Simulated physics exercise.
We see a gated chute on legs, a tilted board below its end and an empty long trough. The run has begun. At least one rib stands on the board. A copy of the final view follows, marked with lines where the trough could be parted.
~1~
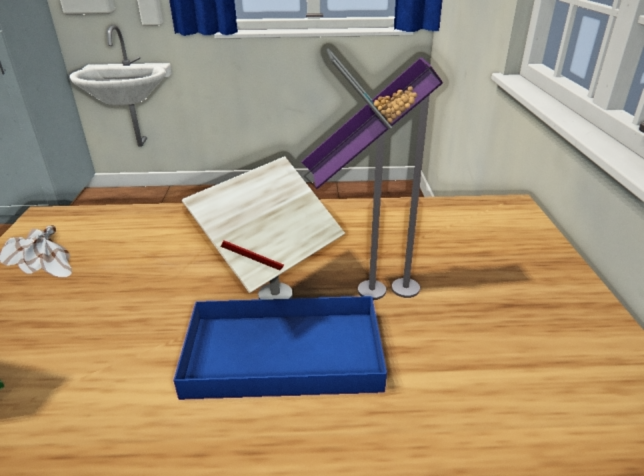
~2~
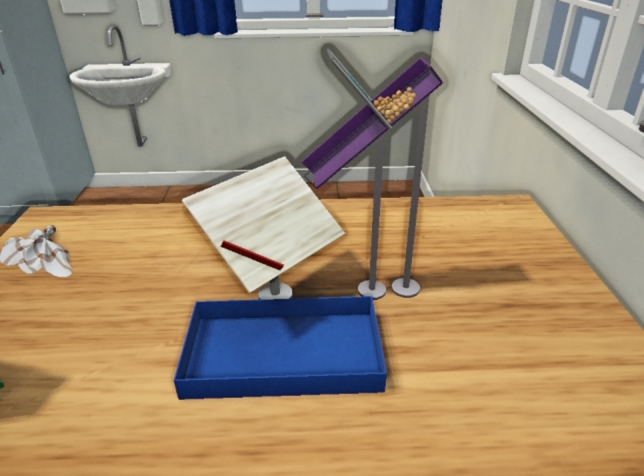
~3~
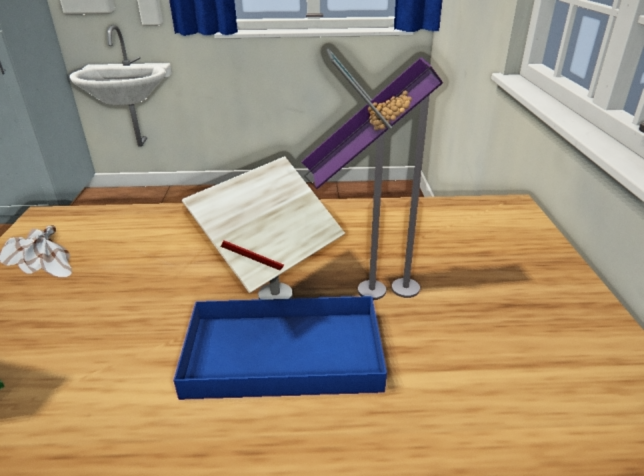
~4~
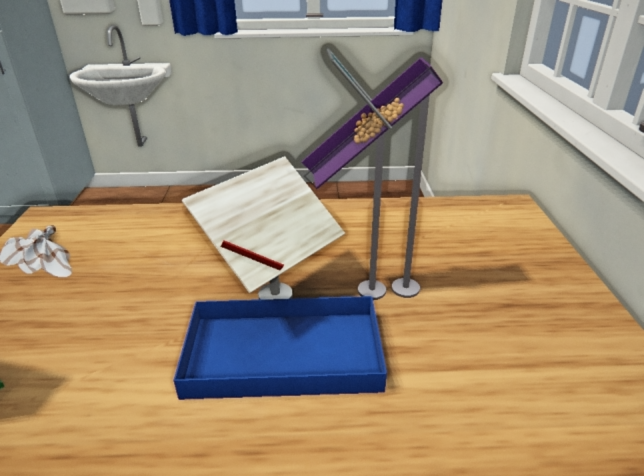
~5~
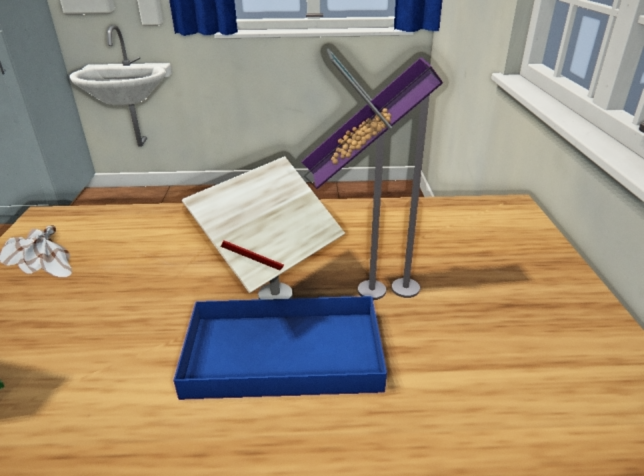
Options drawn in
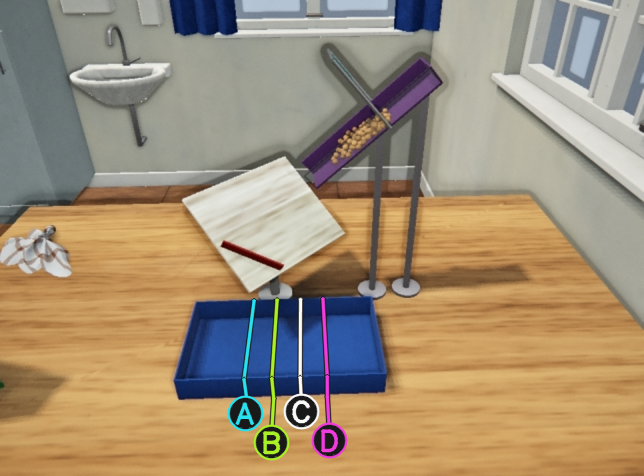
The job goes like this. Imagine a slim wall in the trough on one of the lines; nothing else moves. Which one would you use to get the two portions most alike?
D is best.
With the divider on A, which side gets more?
More lands on the right.
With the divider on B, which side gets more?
More lands on the right.
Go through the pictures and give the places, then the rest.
In the first frame, load behind the gate at (394, 104), round wooden beads; lip of the chute at (315, 182), sloping fairly steeply.
In the second frame, middle of the board at (269, 217), tilted fairly steeply; middle of its low edge at (302, 260); of its high edge at (238, 176).
In the third frame, front corners of the trough at (174, 380) and (386, 373), empty; front of the load at (376, 128).
In the fourth frame, middle of the load at (374, 119); its front at (357, 140), about a third of the way to the lip; rib from (223, 241) to (284, 266).
In the fifth frame, middle of the load at (363, 134); its front at (334, 159), about two thirds of the way to the lip.
On the marked copy, line A crosses the front rim at (244, 378); line B crosses the front rim at (271, 377); line C crosses the front rim at (300, 376); line D crosses the front rim at (327, 375).
With A, of what is caught, none on the left of the divider, all on the right.
With B, of what is caught, none on the left of the divider, all on the right.
With C, of what is caught, a small part on the left of the divider, nearly all on the right.
With D, of what is caught, about two thirds on the left of the divider, about a third on the right.
